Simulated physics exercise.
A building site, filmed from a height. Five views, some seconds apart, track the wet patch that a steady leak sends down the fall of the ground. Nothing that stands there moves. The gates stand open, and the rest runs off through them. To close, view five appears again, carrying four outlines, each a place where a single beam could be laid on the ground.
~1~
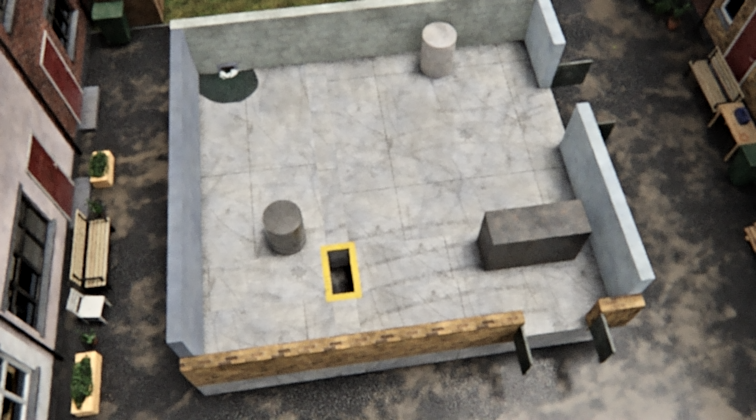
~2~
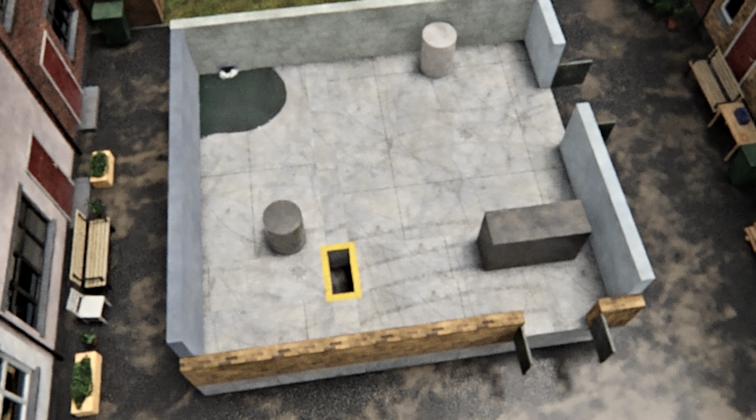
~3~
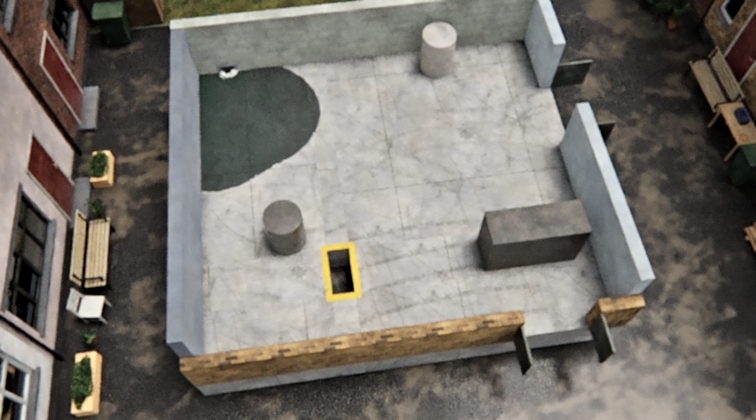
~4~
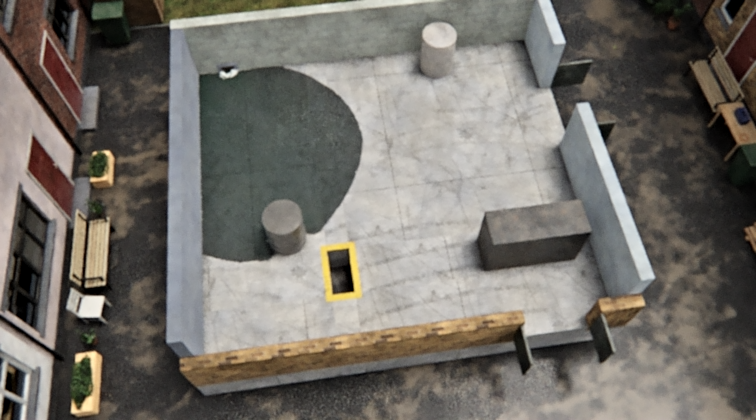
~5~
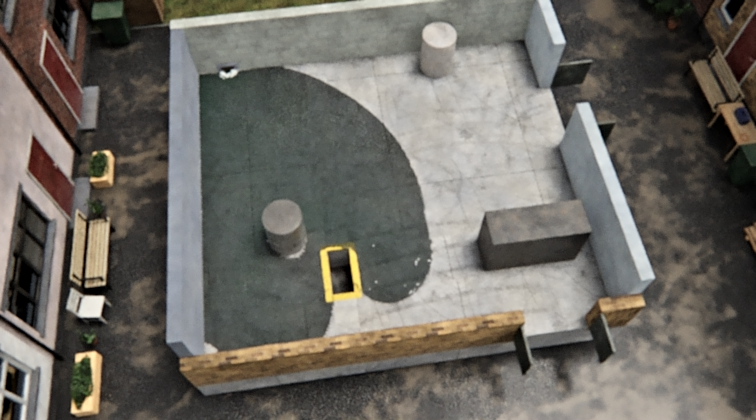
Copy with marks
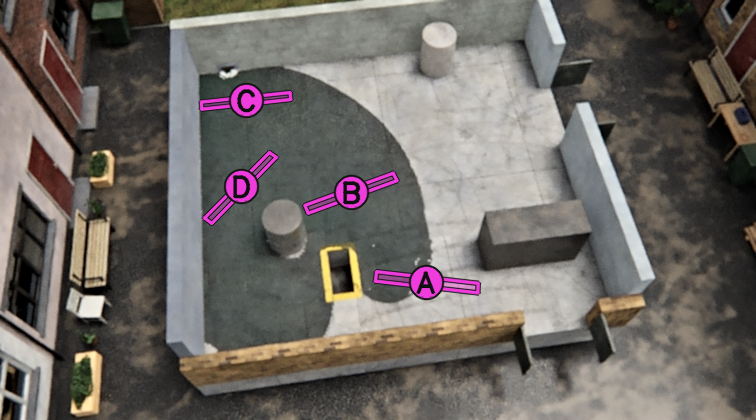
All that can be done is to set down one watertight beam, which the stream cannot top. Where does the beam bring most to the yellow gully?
A.
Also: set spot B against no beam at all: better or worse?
Worse.
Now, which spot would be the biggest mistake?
C.
On the marked copy, A from (376, 276) to (478, 288); B from (306, 209) to (395, 176); C from (201, 105) to (290, 96); D from (208, 220) to (272, 154).
With A, about 22 % of the stream runs into the yellow gully, about 76 % out by the gates.
With B, about 14 % of the stream runs into the yellow gully, about 84 % out by the gates.
With C, about 5 % of the stream runs into the yellow gully, about 87 % out by the gates.
With D, about 13 % of the stream runs into the yellow gully, about 83 % out by the gates.
